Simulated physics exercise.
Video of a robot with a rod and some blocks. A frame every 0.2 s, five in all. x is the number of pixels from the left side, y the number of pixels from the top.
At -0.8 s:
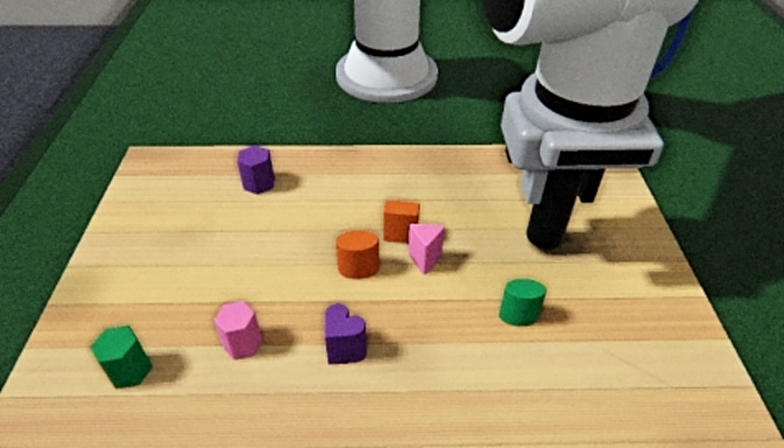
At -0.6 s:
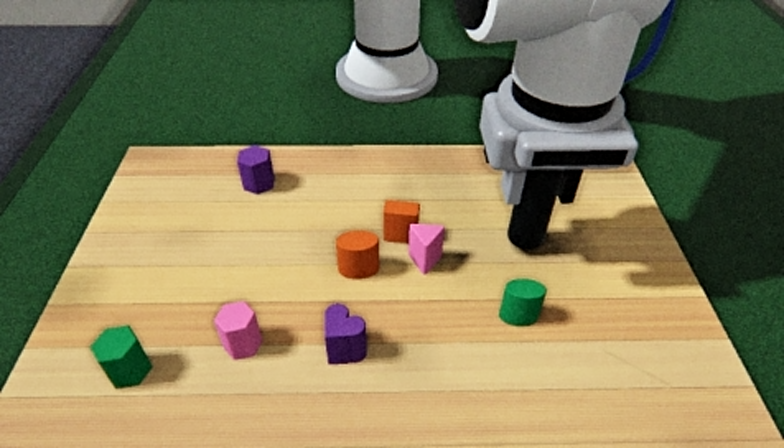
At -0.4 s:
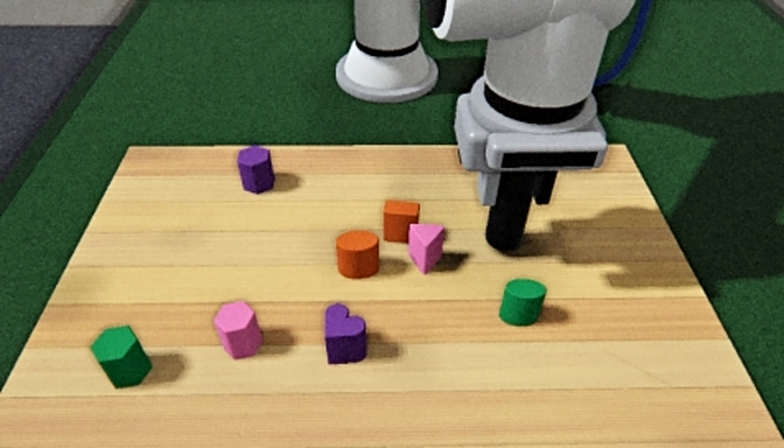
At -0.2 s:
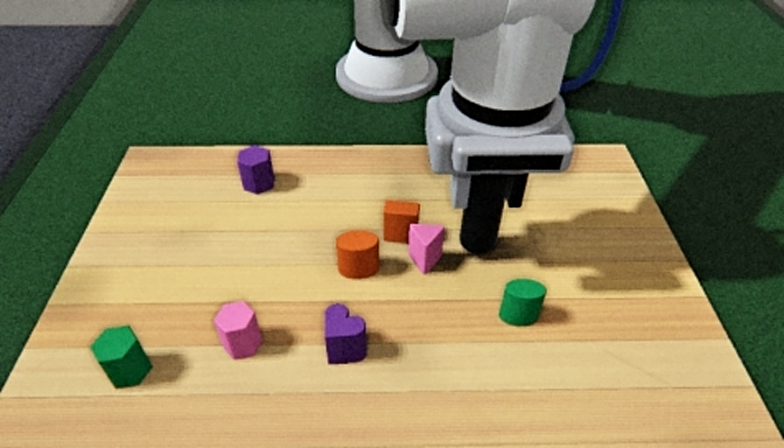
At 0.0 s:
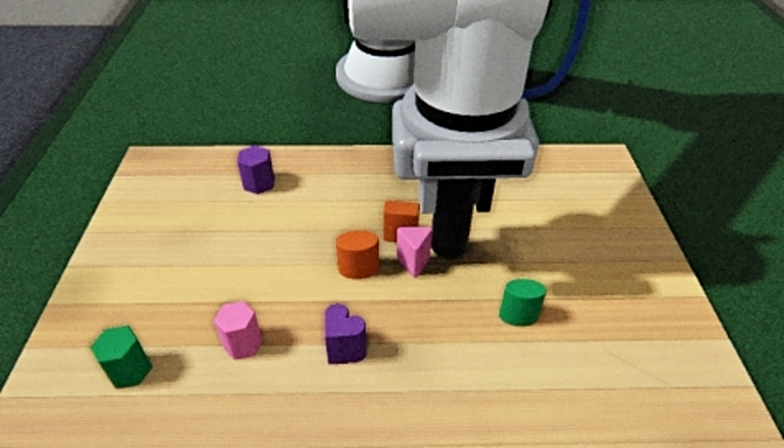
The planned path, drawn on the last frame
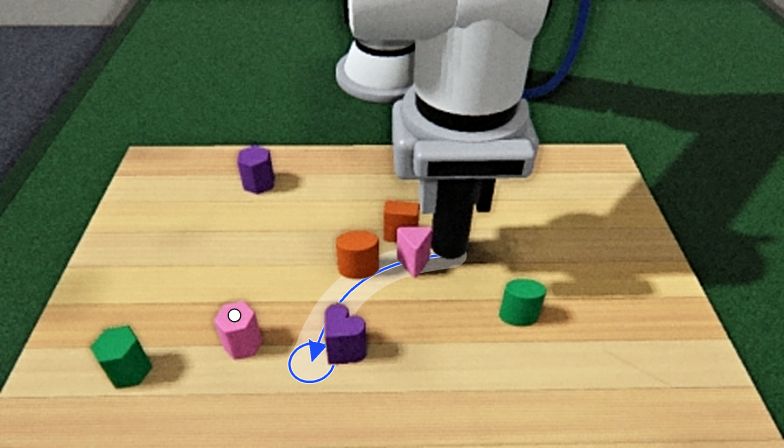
A robot arm slides its black rod left across the table and nudges the pink triangle.
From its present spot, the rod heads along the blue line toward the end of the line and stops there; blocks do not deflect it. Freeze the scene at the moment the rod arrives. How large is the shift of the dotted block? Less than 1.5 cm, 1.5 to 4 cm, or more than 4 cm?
Once the path is done, the dotted block lies within 1.5 cm of its present place.
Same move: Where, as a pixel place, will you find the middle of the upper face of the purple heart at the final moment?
In the picture, that point is around (342, 348).
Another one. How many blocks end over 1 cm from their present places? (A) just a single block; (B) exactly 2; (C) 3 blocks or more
C: 3 blocks or more.
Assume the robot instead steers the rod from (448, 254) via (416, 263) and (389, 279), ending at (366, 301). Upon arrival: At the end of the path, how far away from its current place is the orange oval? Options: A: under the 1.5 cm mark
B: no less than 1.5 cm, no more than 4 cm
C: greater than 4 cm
(B)
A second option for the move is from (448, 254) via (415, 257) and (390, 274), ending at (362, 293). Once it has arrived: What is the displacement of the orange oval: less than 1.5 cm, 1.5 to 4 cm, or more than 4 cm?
Once the path ends, it will sit 1.5 to 4 cm from where it is now.
Path on the board, from (448, 254) through (387, 268) and (339, 304) to (312, 362); the dot is on the pink six-sided block.
On the path given first. One third of the way, rod (386, 261); orange oval (338, 246), turned 55° clockwise; pink triangle (367, 258), turned 90° anticlockwise.
Two thirds of the way, rod (338, 298); purple heart (341, 326), turned 20° anticlockwise; orange oval (314, 253); pink triangle (322, 301), turned 95° anticlockwise.
At the end, rod (311, 355); pink six-sided block in place; purple heart (342, 348), turned 105° anticlockwise; orange oval (314, 253), turned 130° clockwise; pink triangle (290, 365), turned 105° anticlockwise.
